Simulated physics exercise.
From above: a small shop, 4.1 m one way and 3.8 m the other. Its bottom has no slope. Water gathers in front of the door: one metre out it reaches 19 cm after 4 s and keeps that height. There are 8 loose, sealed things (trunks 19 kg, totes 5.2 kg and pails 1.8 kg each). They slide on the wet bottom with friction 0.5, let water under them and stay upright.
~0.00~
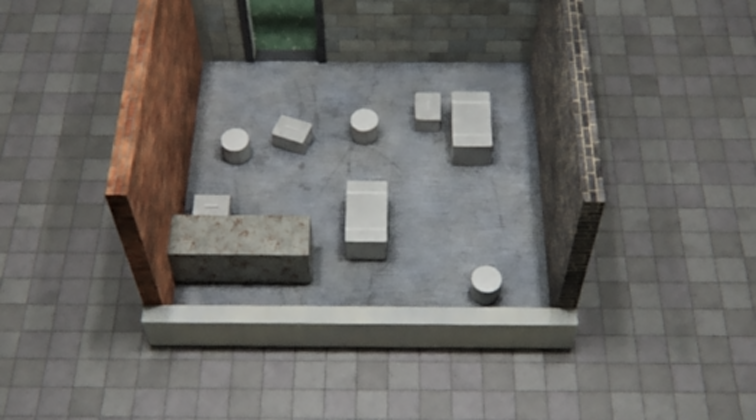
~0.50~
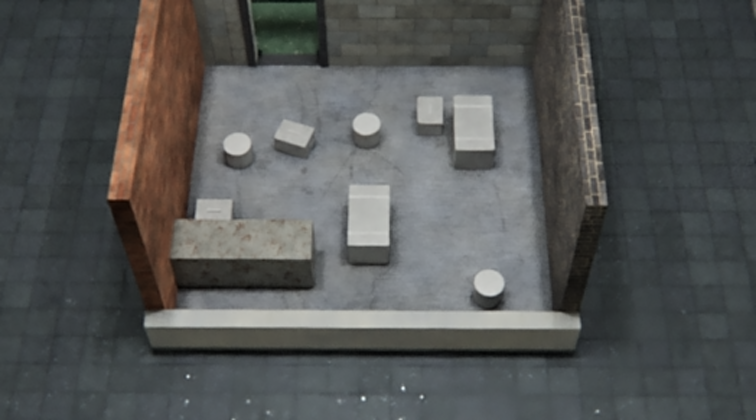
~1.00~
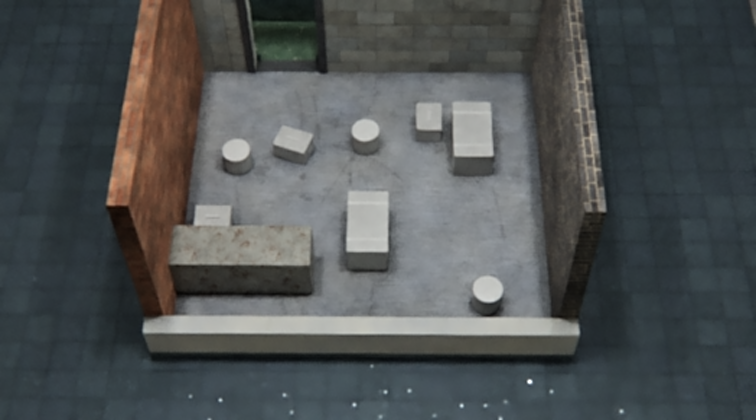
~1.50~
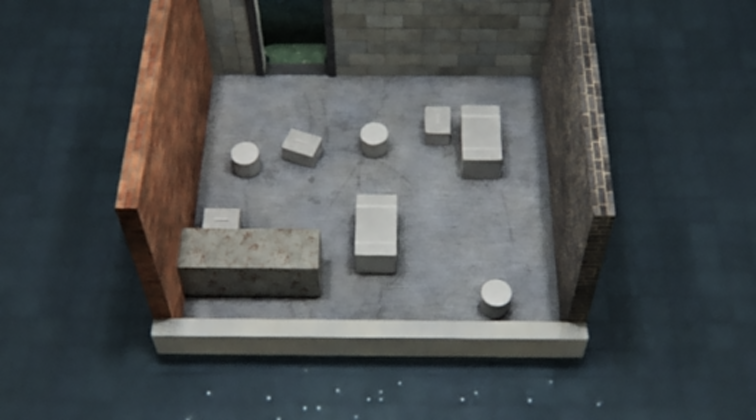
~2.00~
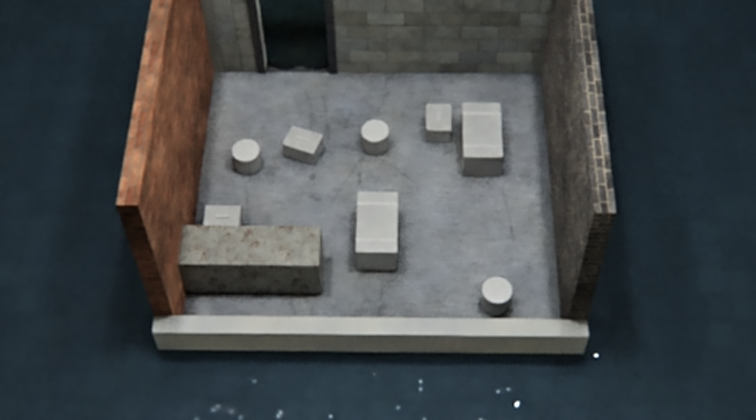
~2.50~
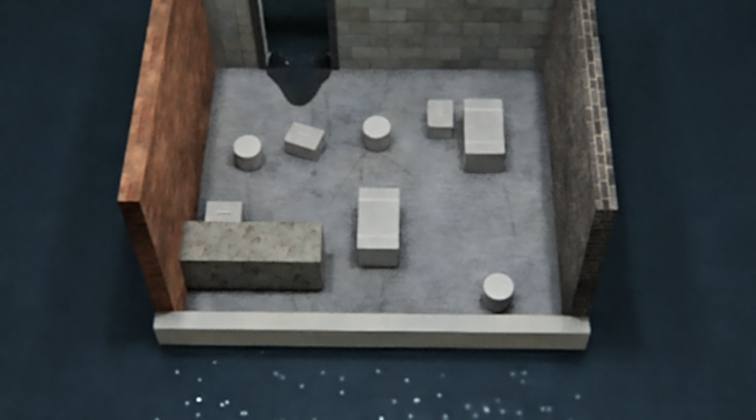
In the video, seen from above, dark water spreads over the tiled ground around a small walled room holding scattered pale blocks and cylinders, then a small patch enters through the doorway at the back while the objects stay still.
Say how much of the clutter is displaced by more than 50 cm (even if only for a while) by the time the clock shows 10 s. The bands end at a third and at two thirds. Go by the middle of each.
Share: Between one and two thirds.
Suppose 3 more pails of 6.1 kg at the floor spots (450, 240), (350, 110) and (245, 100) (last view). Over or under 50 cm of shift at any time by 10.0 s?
In turn: Short of it, less, under.
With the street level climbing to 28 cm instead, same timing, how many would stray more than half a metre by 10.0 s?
In that case 6 of them.
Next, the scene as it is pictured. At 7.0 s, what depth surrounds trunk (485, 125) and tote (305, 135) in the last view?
Roughly 1 and 8 cm.
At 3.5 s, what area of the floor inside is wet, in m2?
Some 2.0 m2.
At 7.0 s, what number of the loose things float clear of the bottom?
4 of them.
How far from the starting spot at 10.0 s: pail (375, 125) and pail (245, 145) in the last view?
In turn: 200 cm, 40 cm.
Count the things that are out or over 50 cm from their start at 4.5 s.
I count 1.
After 3.5 s 0 of 8 are over 50 cm from their spots; 0 afloat.
After 4.5 s 1 of 8 are over 50 cm from their spots; 0 afloat.
After 7.0 s 3 of 8 are over 50 cm from their spots; 4 afloat.
After 10.0 s 4 of 8 are over 50 cm from their spots, and 5 have been at some point; 4 afloat.
